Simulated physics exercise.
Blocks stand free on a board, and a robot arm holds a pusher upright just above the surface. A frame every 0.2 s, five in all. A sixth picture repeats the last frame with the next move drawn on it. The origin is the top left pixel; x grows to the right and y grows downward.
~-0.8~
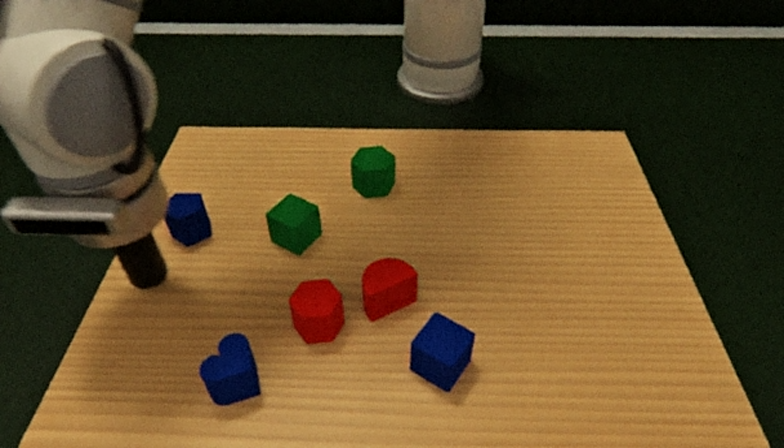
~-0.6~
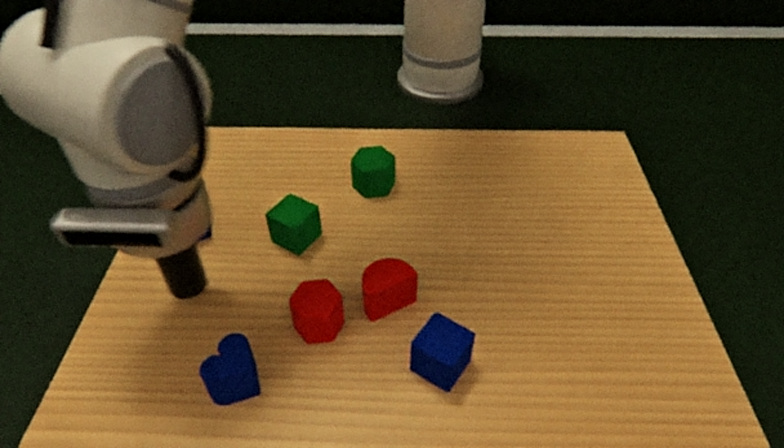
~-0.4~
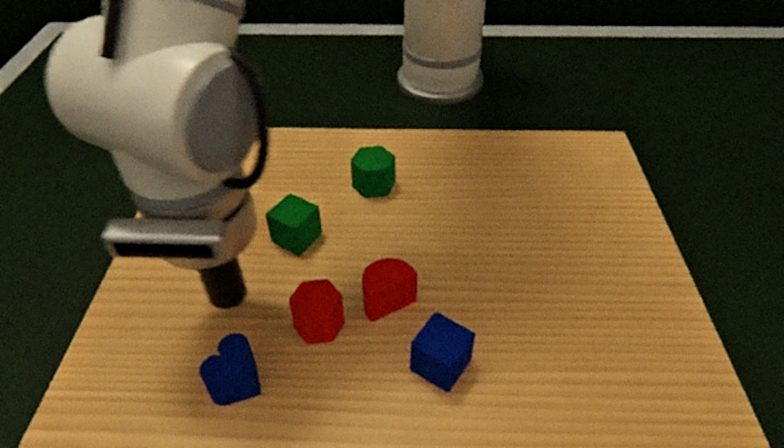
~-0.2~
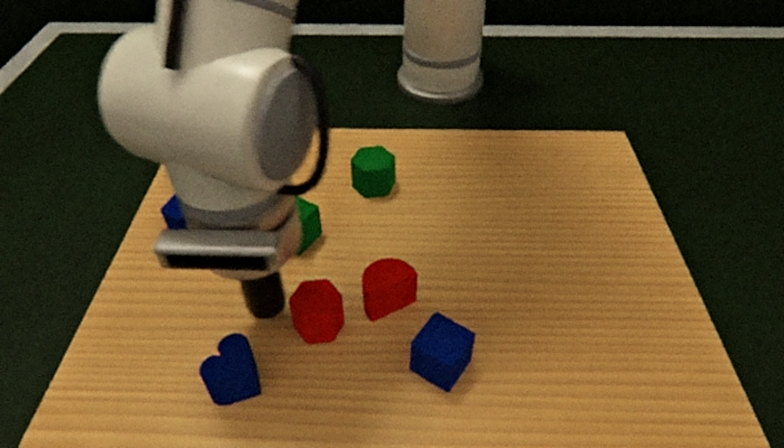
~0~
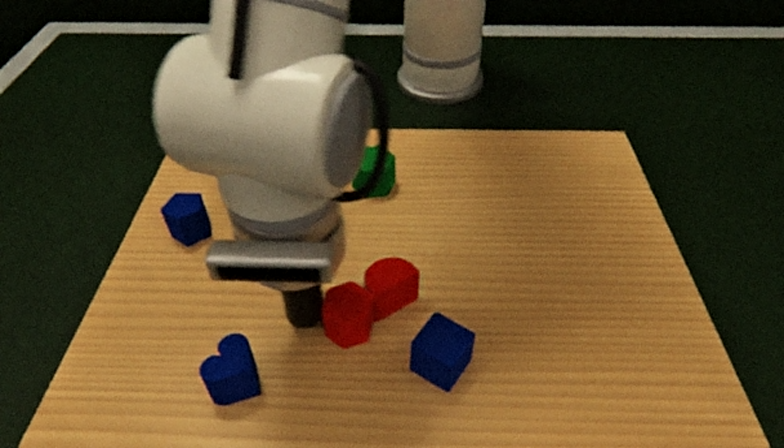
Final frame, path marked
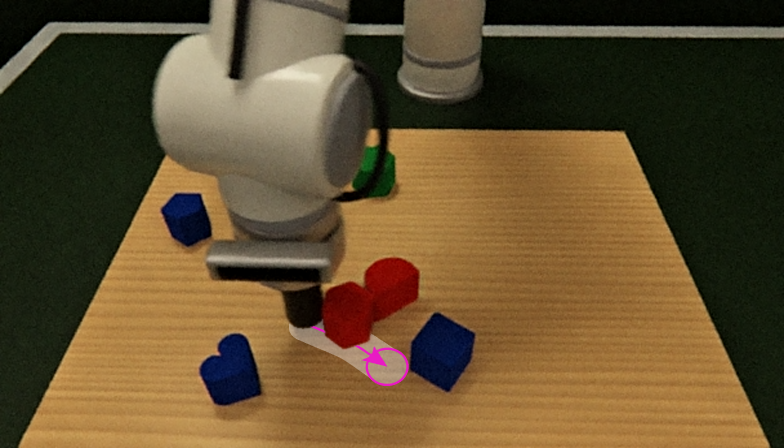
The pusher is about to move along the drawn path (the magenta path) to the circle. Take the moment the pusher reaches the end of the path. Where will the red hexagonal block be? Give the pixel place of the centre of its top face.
If I read the scene right, the answer is (419, 313).
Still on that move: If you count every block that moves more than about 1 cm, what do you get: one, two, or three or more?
Total moved: Three or more.
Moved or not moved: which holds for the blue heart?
If the pusher follows that path, the blue heart stays in its place.
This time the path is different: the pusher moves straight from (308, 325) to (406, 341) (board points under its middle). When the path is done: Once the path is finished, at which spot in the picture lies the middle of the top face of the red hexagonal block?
The answer is (452, 315).
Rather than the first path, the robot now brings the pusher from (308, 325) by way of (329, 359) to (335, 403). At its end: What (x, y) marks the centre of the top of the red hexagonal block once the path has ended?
It should be at about (366, 312).
The drawn path runs from (308, 325) through (335, 336) and (362, 349) to (387, 366).
What follows on the original path. Halfway along, pusher at (348, 330); red hexagonal block at (391, 311), turned 20° anticlockwise; red half-round block at (403, 272), turned 45° anticlockwise.
At the end, pusher at (387, 355); blue heart not moved; red hexagonal block at (419, 313), turned 45° anticlockwise; red half-round block at (404, 271), turned 50° anticlockwise; blue four-sided block at (462, 341).
